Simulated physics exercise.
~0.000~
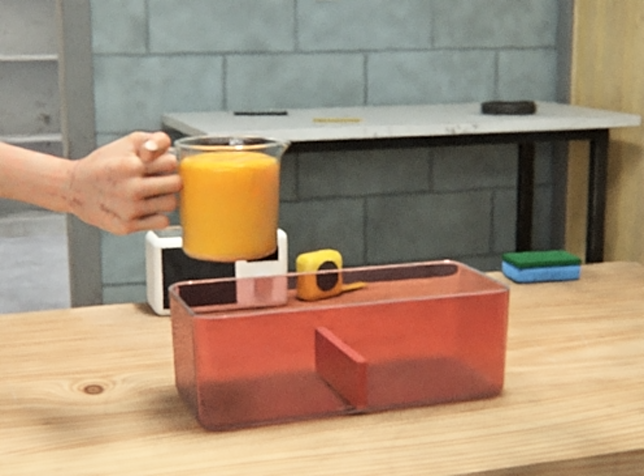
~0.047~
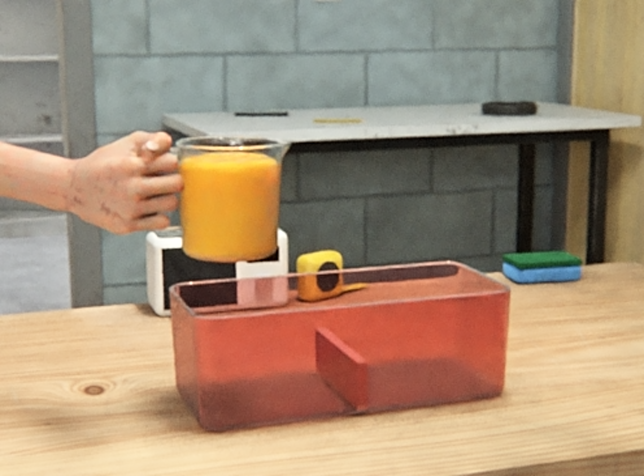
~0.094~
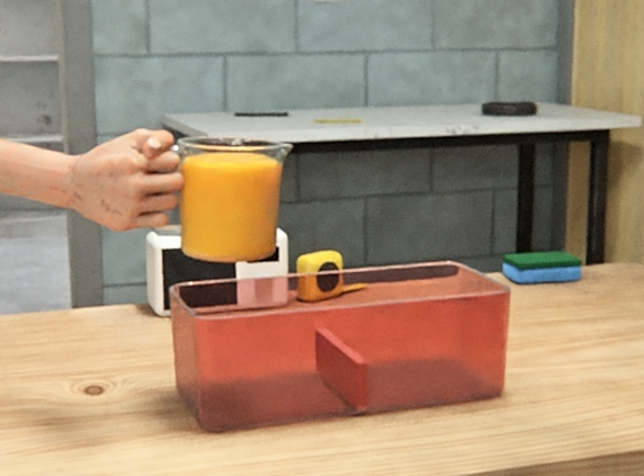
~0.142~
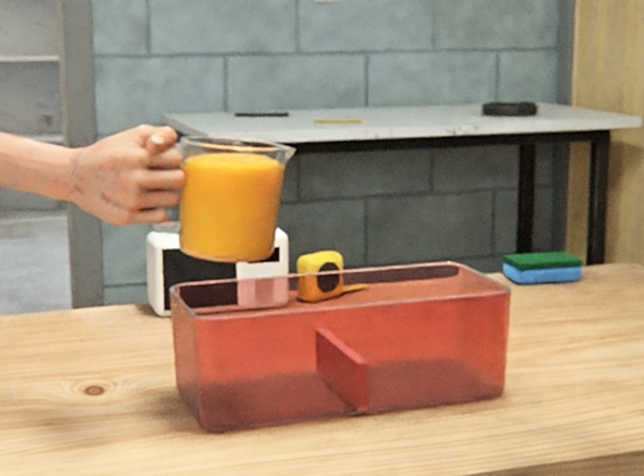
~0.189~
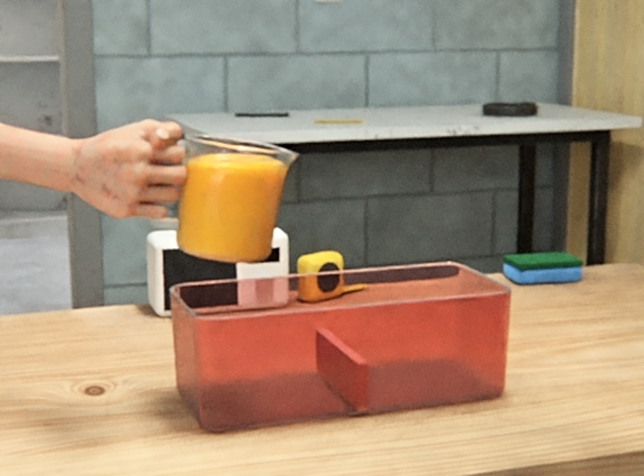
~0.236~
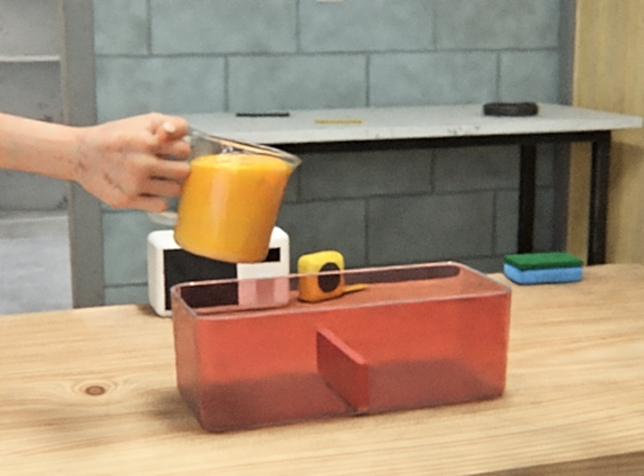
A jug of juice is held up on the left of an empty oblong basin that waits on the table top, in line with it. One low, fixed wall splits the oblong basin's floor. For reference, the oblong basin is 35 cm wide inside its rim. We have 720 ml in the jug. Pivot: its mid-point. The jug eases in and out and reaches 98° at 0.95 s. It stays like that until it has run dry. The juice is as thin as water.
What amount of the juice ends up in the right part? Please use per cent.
70 %.
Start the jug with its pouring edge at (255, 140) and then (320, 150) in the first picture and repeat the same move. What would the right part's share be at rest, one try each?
It comes to 5 per cent, and then 95 per cent.
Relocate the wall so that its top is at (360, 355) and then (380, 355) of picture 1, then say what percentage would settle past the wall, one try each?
40 per cent first, 5 per cent second.
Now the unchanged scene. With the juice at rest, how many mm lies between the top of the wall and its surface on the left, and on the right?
Left about 44 mm, right about 32 mm.
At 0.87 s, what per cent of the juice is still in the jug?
28 %.
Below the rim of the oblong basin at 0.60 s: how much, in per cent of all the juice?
Fraction in basin: Approx. 7%.
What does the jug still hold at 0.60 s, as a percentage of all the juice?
Close to 78 in a hundred.
After 0.60 s the tilt is 69° and 78 per cent is still to pour, 0 is left of the wall and 6 right of it.
After 0.87 s the tilt is 96° and 29 per cent is still to pour, 7 is left of the wall and 49 right of it.
After 1.15 s the tilt is 98° and 5 per cent is still to pour, 23 is left of the wall and 69 right of it.
After 1.45 s the tilt is 98° and 1 per cent is still to pour, 29 is left of the wall and 69 right of it.
In the end 30 per cent lies left of the wall, 70 right of it and 0 outside.
